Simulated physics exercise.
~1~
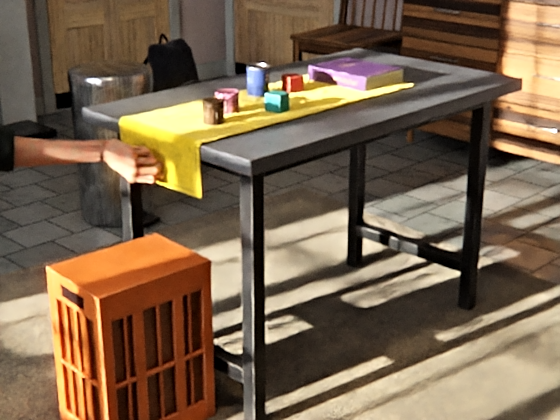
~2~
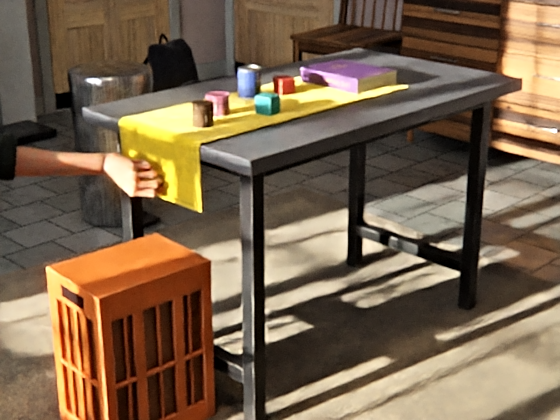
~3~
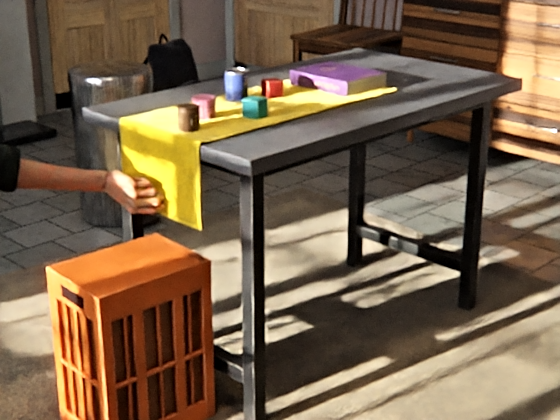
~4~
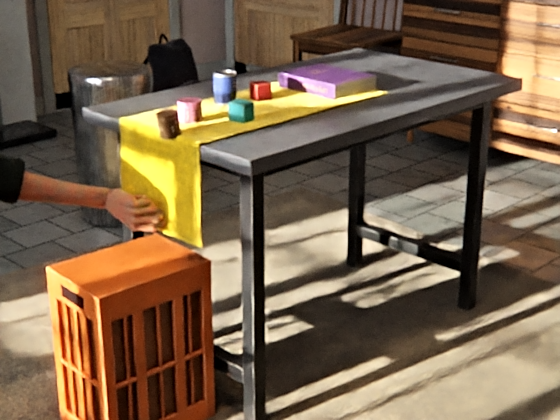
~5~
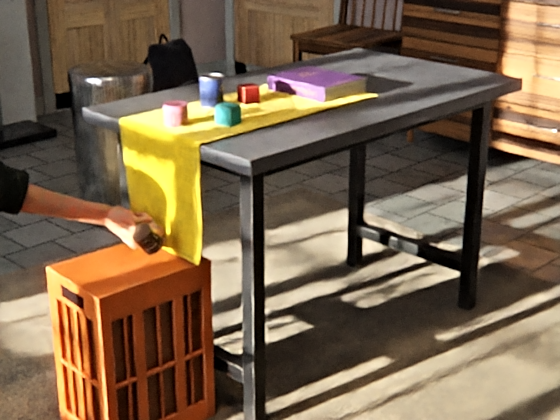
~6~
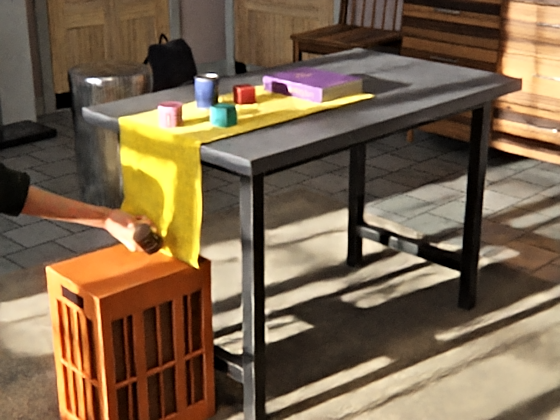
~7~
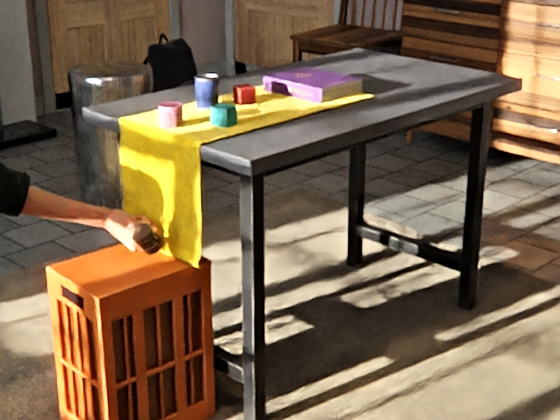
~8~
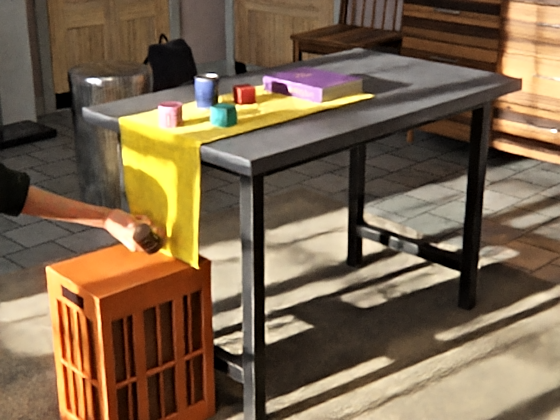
A yellow scarf runs along a dark table in a sunlit, paved space, seen from slightly above by a still camera, with an orange crate below its hanging end. On it sit a brown pot, a pink pot, a blue can, a red object, a turquoise cube and a purple book. A hand reaching in from the left draws the hanging end slowly downward, and everything on the cloth slides left toward the edge. The brown pot leaves the tabletop and ends up by the hand above the crate. The hem reaches the crate, and the other things stay on the table, at rest.
